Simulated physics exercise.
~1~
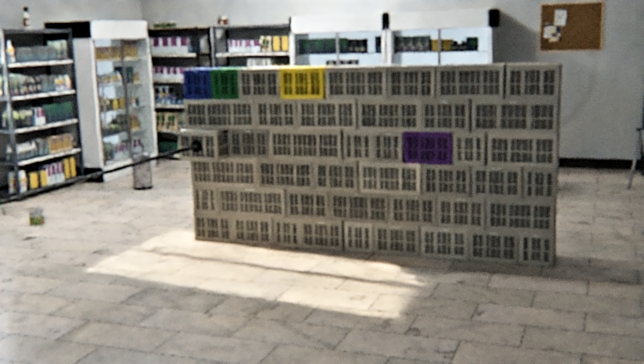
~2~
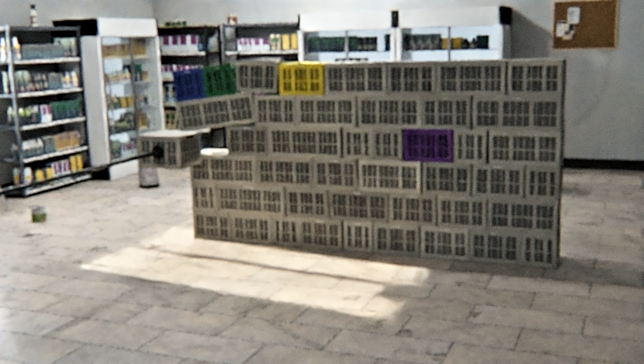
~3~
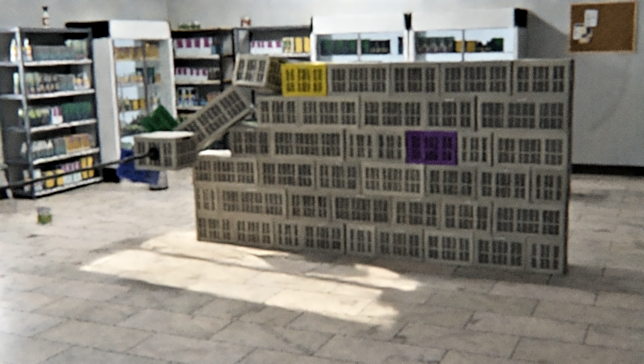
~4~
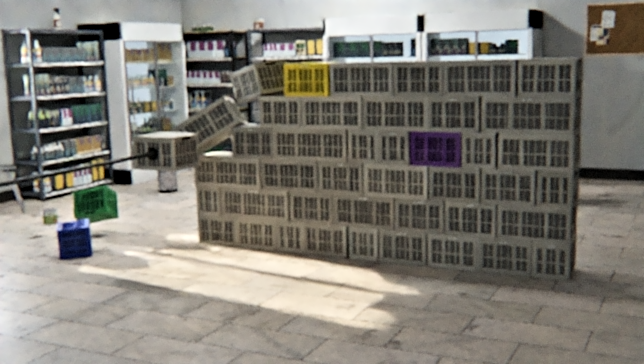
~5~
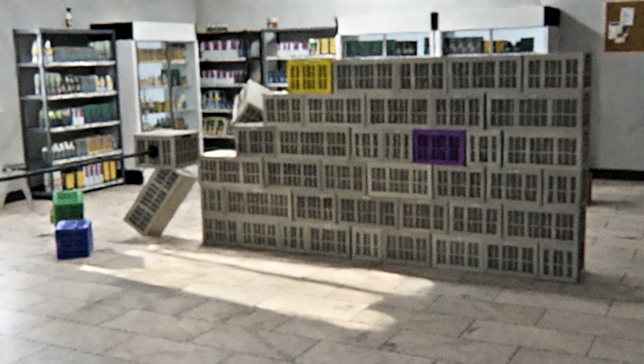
On a sunlit, tiled shop floor, seen from the front as the view drifts slightly sideways, grey crates form a staggered wall before stocked shelves and glass-fronted cabinets. Blue, green and yellow crates sit along the top towards the left, and a purple one is set further right. A thin arm from the left draws a grey crate out of the wall's left end. The crates above tilt, and the green and blue ones tumble to the floor at left. A long grey crate slides down after them and ends leaning beside the wall, while yellow and purple stay put.
